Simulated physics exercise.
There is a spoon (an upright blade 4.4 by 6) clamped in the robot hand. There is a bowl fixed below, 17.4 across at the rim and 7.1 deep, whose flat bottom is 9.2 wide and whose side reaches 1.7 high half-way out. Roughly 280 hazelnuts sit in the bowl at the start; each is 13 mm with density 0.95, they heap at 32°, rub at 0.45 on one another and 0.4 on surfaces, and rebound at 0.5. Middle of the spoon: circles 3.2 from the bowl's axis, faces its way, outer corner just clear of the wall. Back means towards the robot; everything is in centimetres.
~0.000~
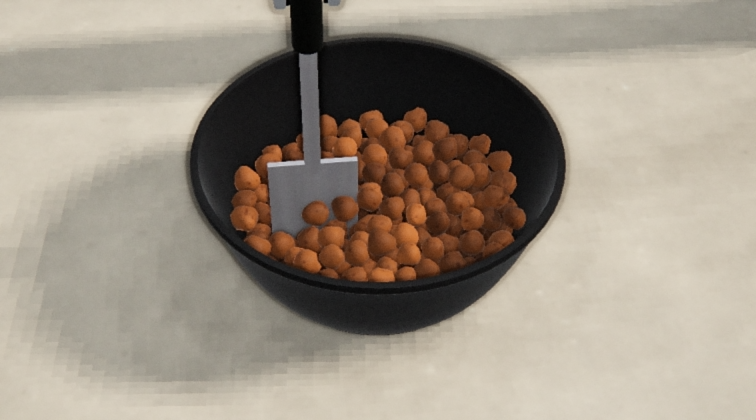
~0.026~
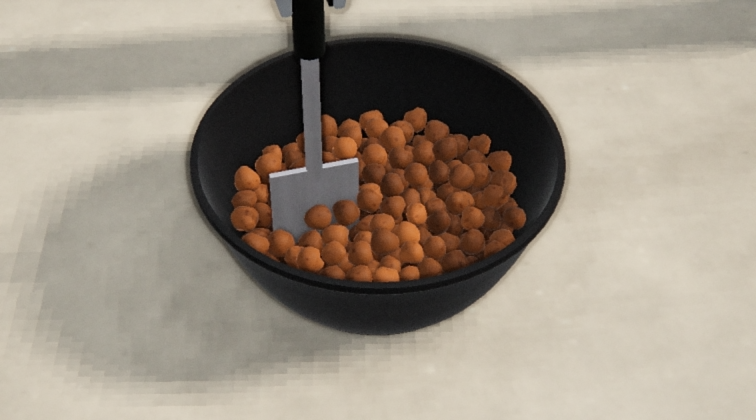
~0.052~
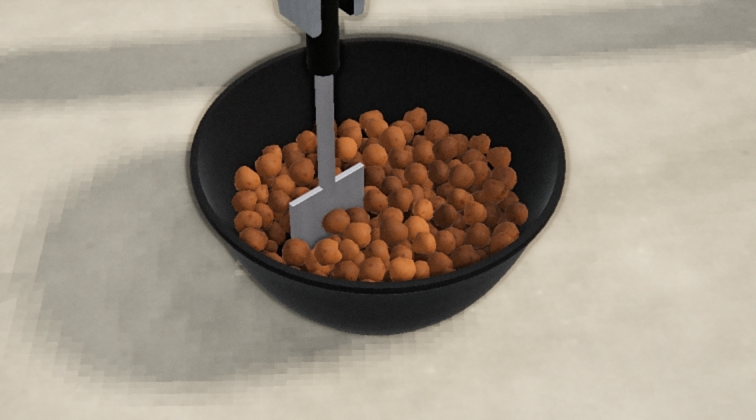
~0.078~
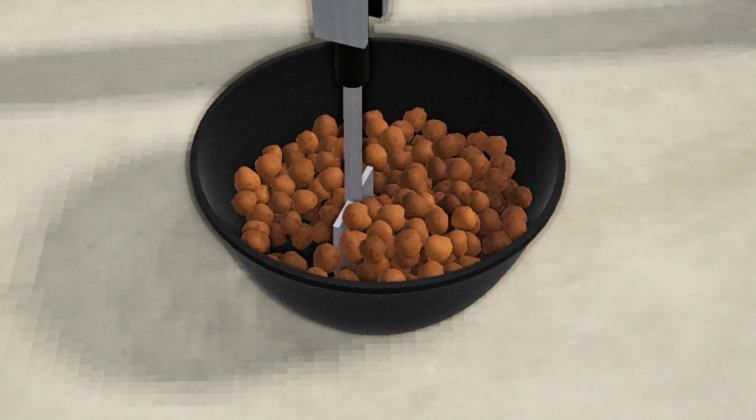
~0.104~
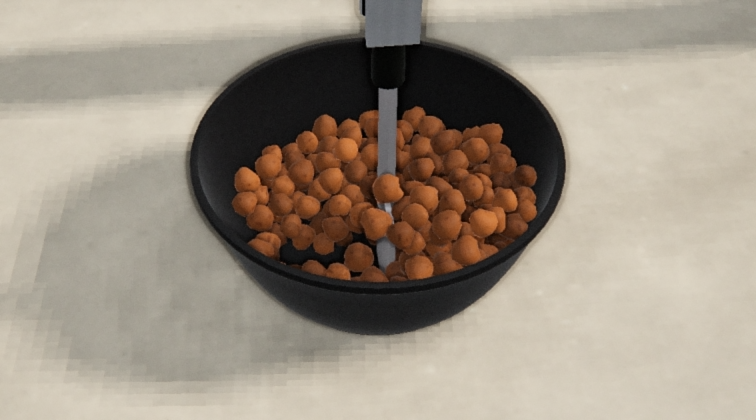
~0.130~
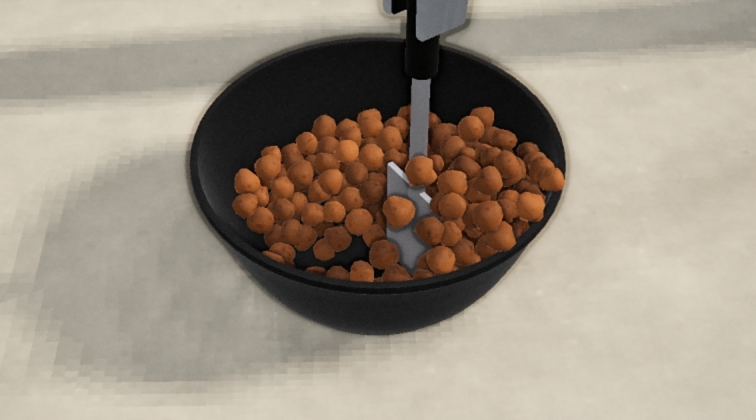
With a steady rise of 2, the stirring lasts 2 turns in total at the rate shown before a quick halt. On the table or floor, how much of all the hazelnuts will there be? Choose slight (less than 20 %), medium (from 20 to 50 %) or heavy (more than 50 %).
The share is medium.
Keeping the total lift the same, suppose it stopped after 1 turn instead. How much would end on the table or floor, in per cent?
25 %.
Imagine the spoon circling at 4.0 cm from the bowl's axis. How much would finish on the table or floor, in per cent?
That would make it around 45 percent.
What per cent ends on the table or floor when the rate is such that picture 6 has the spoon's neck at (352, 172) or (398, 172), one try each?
Near 5 in a hundred for the first and near 25 in a hundred for the second.
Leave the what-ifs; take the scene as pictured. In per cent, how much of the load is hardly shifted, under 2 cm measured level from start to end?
I'd guess close to 5 percent of the load.
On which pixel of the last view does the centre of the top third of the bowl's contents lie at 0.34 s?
Roughly pixel (273, 176).
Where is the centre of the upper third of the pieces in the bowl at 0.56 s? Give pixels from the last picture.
Near pixel (437, 169).
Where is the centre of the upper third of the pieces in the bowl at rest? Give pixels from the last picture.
About (348, 224).
By 0.34 s, 351° round, highest piece 13 above the table; 219 in the bowl, 31 on the table or floor, 34 in flight or on the tool.
By 0.56 s, 222° round, highest piece 13 above the table; 200 in the bowl, 78 on the table or floor, 6 in flight or on the tool.
By 0.87 s, 0° round, highest piece 7 above the table; 195 in the bowl, 88 on the table or floor, 1 in flight or on the tool.
By 1.57 s, 0° round, highest piece 7 above the table; 195 in the bowl, 89 on the table or floor.
Final count, 195 in the bowl, 89 on the table or floor. That is 31 % on the table or floor.
